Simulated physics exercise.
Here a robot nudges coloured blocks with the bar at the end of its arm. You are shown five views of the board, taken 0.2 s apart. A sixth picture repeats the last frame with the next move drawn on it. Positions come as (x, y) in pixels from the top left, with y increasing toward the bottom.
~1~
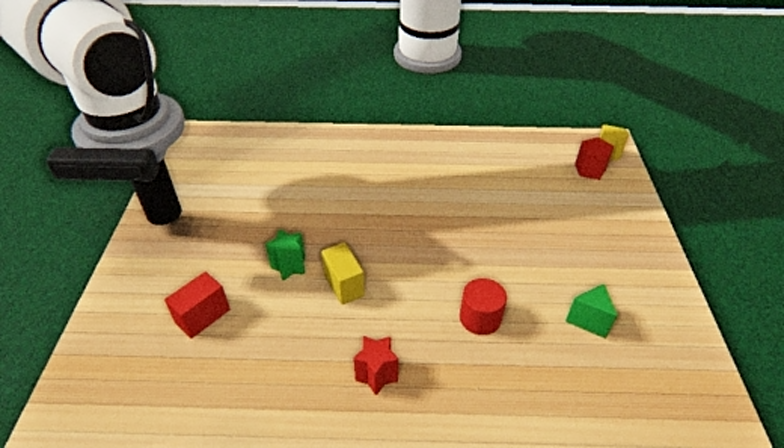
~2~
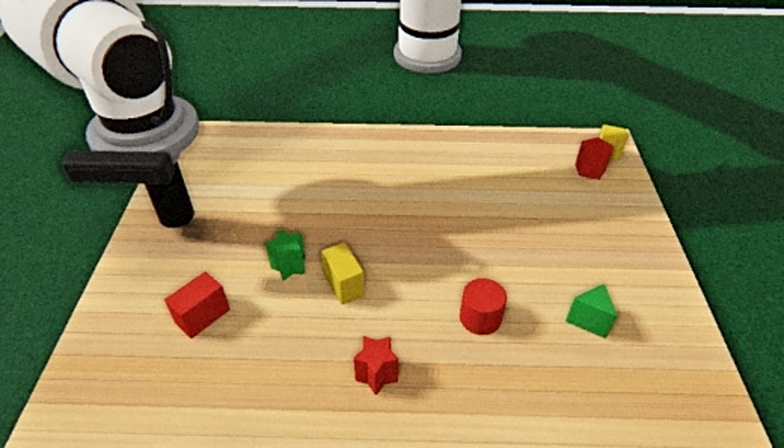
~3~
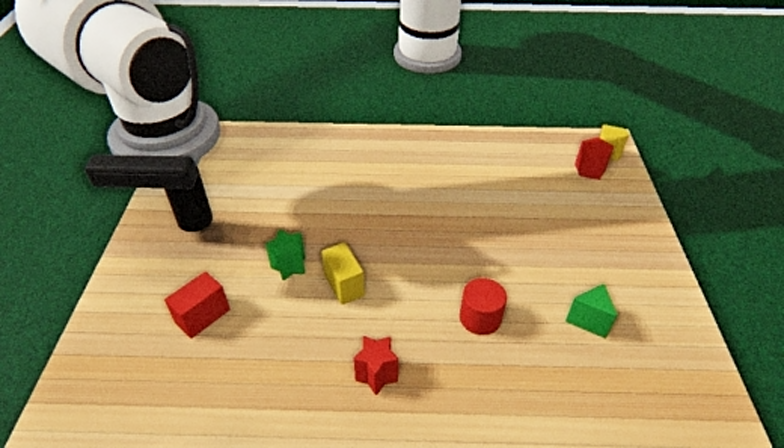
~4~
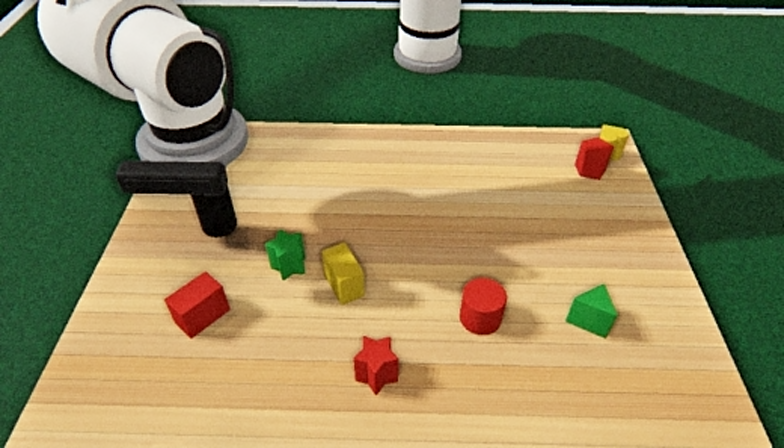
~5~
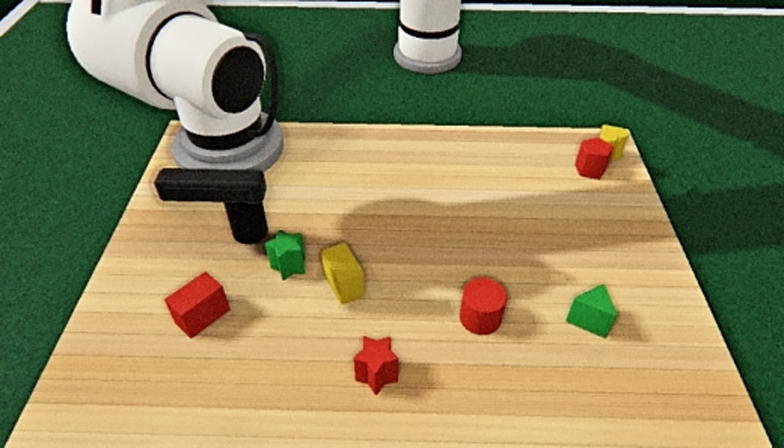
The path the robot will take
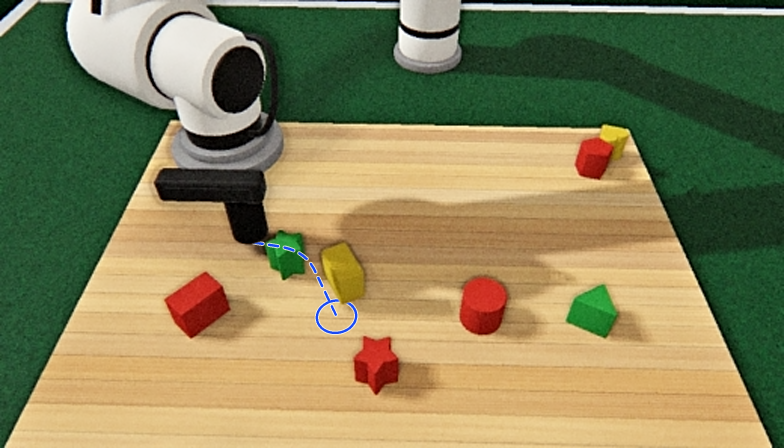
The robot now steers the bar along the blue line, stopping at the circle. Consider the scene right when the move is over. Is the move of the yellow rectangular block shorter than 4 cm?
No, it doesn't check out.
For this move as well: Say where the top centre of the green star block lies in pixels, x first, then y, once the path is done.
I think it will end close to (314, 319).
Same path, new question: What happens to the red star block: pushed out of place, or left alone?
That block is going to be left alone.
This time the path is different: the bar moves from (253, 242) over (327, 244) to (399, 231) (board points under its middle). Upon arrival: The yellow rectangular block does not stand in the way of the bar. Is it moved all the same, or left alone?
My prediction: It remains in place.
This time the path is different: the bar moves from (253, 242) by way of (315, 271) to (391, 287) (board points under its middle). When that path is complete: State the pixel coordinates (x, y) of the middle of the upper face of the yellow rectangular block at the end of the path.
The point I'd pick in the picture is (431, 303).
The line goes from (253, 242) via (296, 251) and (319, 280), ending at (337, 316).
The first path, step by step. One third of the way, bar at (295, 242); green star block at (298, 251), turned 45° clockwise.
Two thirds of the way, bar at (319, 271); green star block at (312, 284), turned 60° clockwise; yellow rectangular block at (356, 271), turned 20° anticlockwise.
At the end, bar at (335, 306); green star block at (314, 319), turned 85° clockwise; yellow rectangular block at (379, 287), turned 80° anticlockwise; red star block unmoved.
